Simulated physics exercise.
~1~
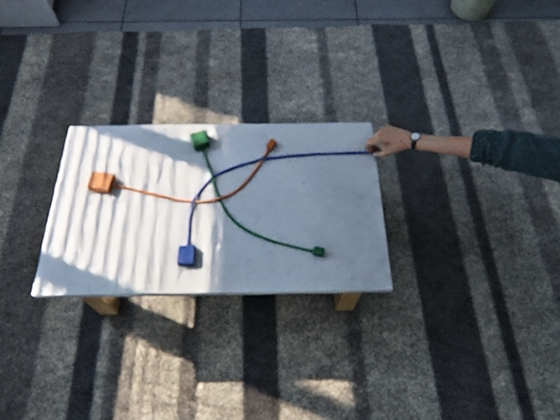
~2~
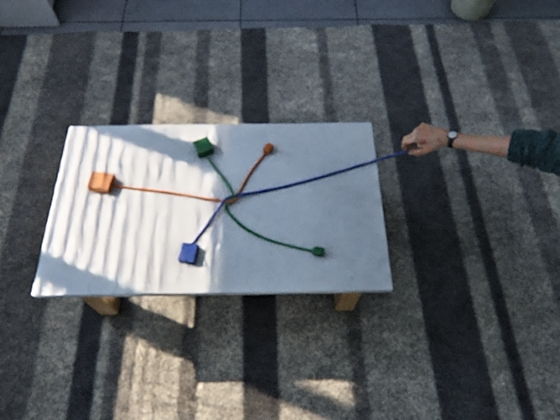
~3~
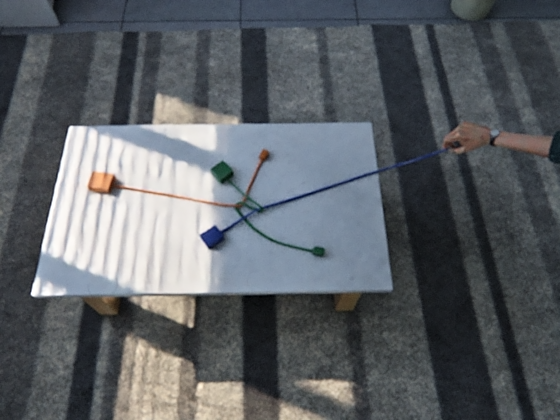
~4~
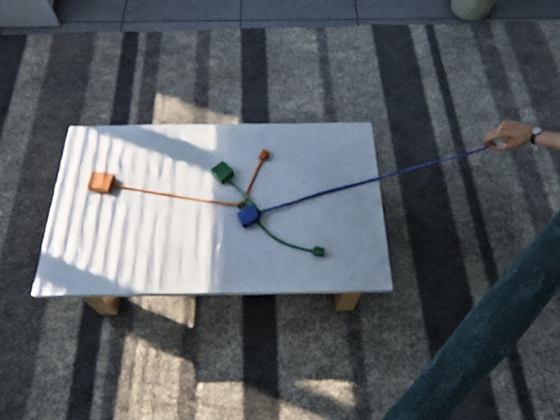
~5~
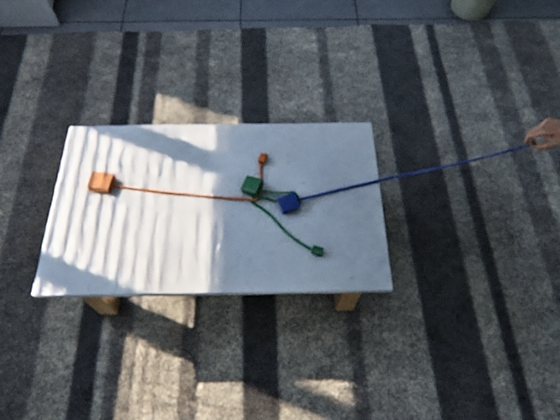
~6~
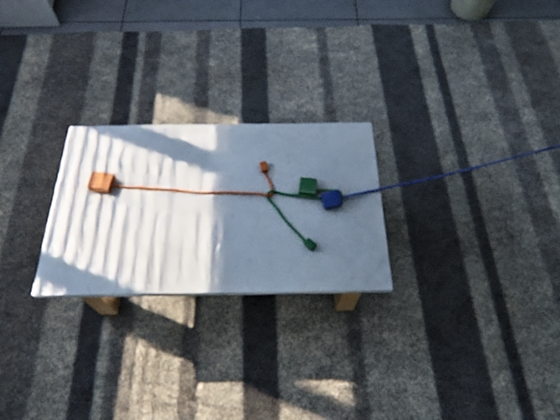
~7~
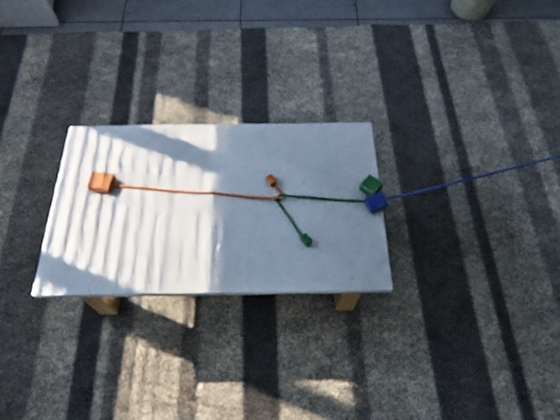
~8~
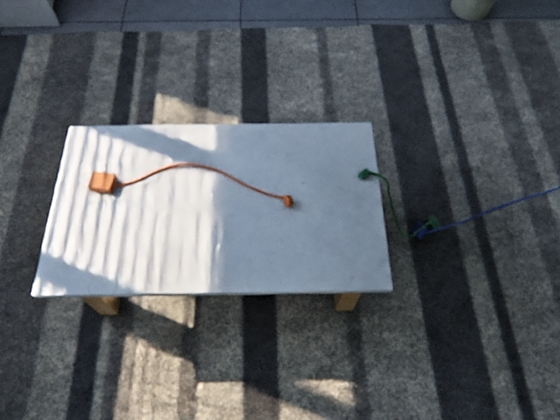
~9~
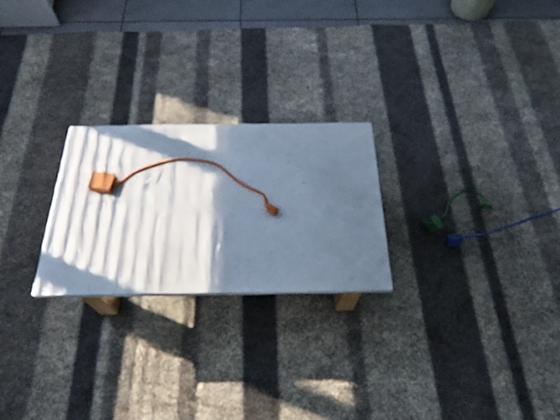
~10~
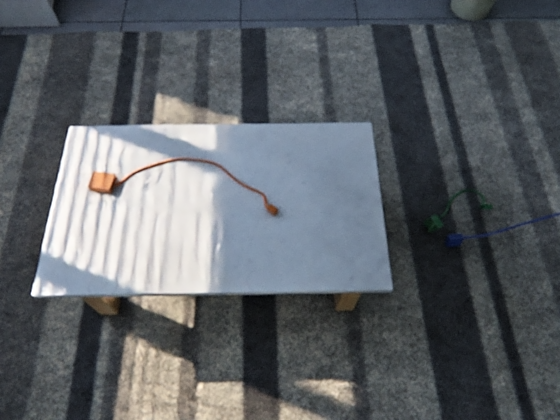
A hand pulled the blue cord to the right across a white table, dragging its block along and catching the green cord, until both slid off the edge onto the striped rug, while the orange cord shifted but stayed on the table.
